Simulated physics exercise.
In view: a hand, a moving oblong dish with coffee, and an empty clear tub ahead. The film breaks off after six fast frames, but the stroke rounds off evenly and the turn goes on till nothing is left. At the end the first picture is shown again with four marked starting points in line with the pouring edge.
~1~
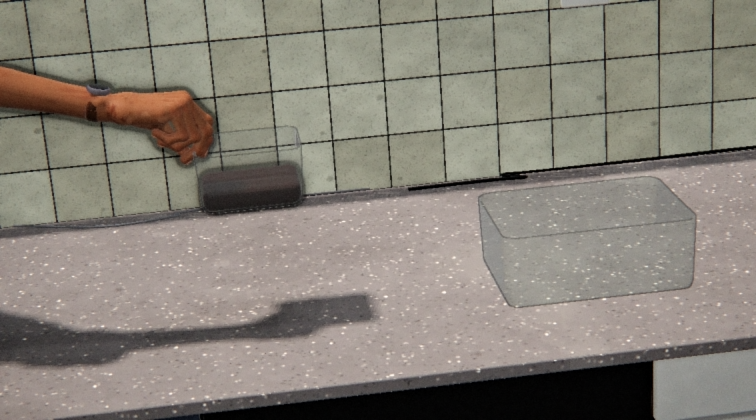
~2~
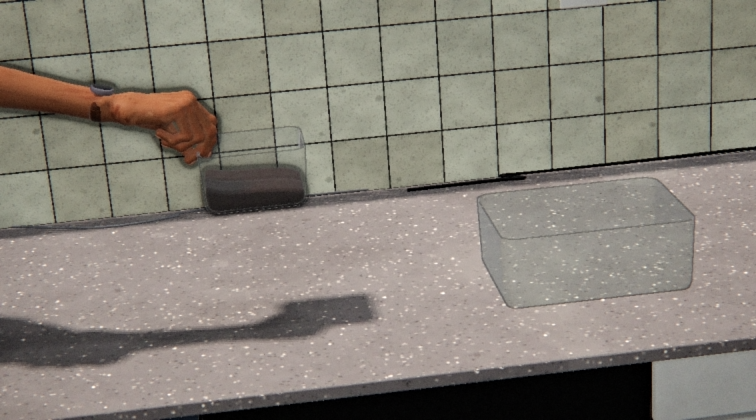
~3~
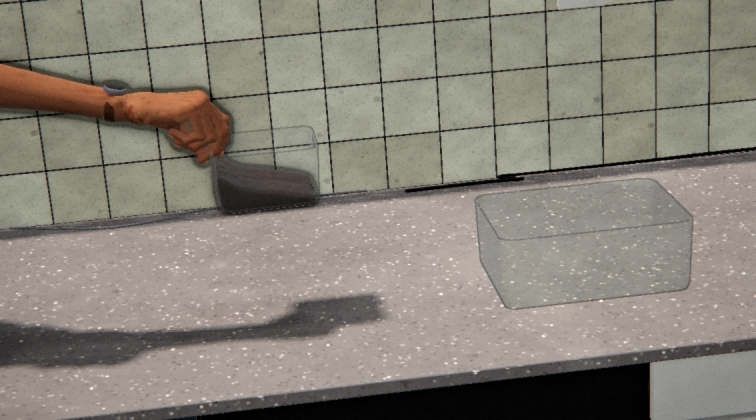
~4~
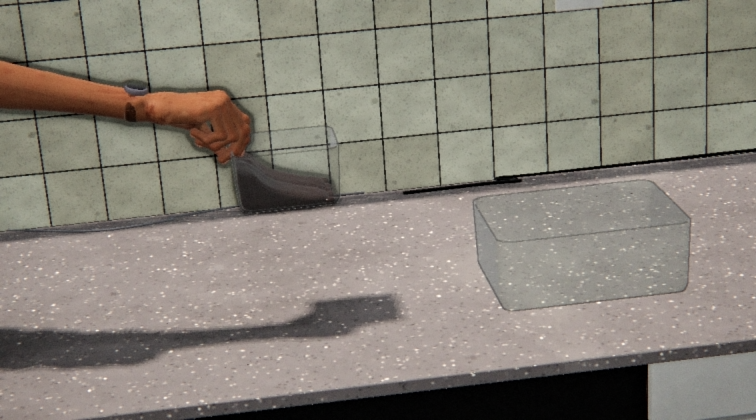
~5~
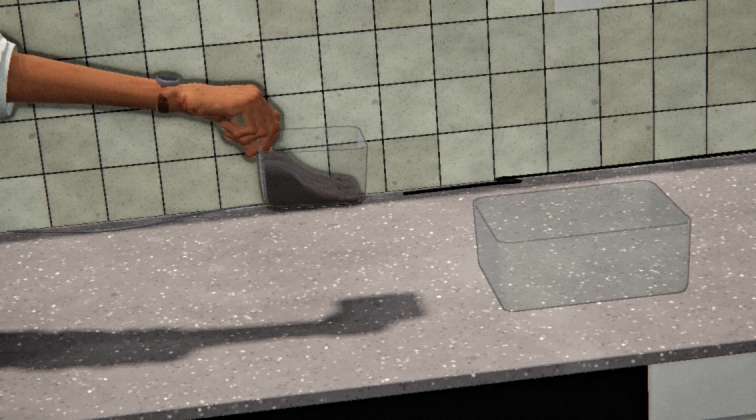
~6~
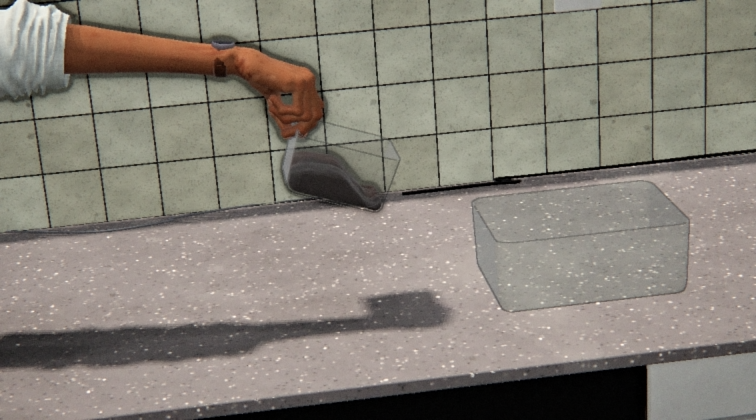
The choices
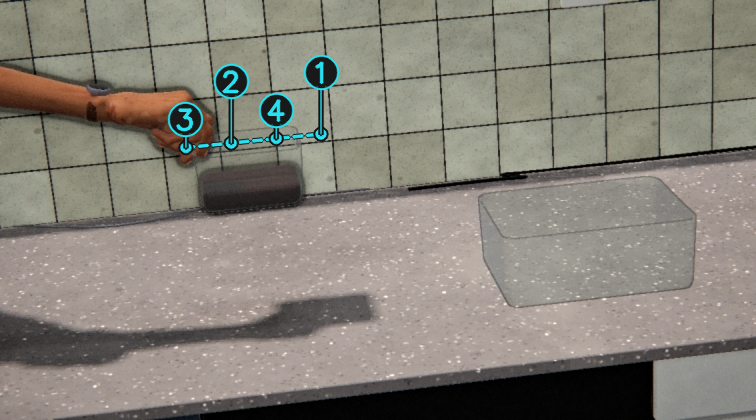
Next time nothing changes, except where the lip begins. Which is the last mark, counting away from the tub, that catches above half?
I would pick dot 1.
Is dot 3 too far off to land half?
Yes.
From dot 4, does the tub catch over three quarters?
No, it does not.
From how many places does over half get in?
One of them.
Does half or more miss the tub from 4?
Yes, that goes wrong.
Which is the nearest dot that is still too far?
4.
On the marked copy, 1 at (321, 134); 2 at (231, 143); 3 at (185, 147); 4 at (276, 138).
Choosing 1, about 69 % lands in the tub, 26 % falls short and 5 % goes beside or beyond.
Choosing 2, about 7 % lands in the tub, 89 % falls short and 4 % goes beside or beyond.
Choosing 3, about 4 % lands in the tub, 95 % falls short.
Choosing 4, about 26 % lands in the tub, 70 % falls short and 5 % goes beside or beyond.
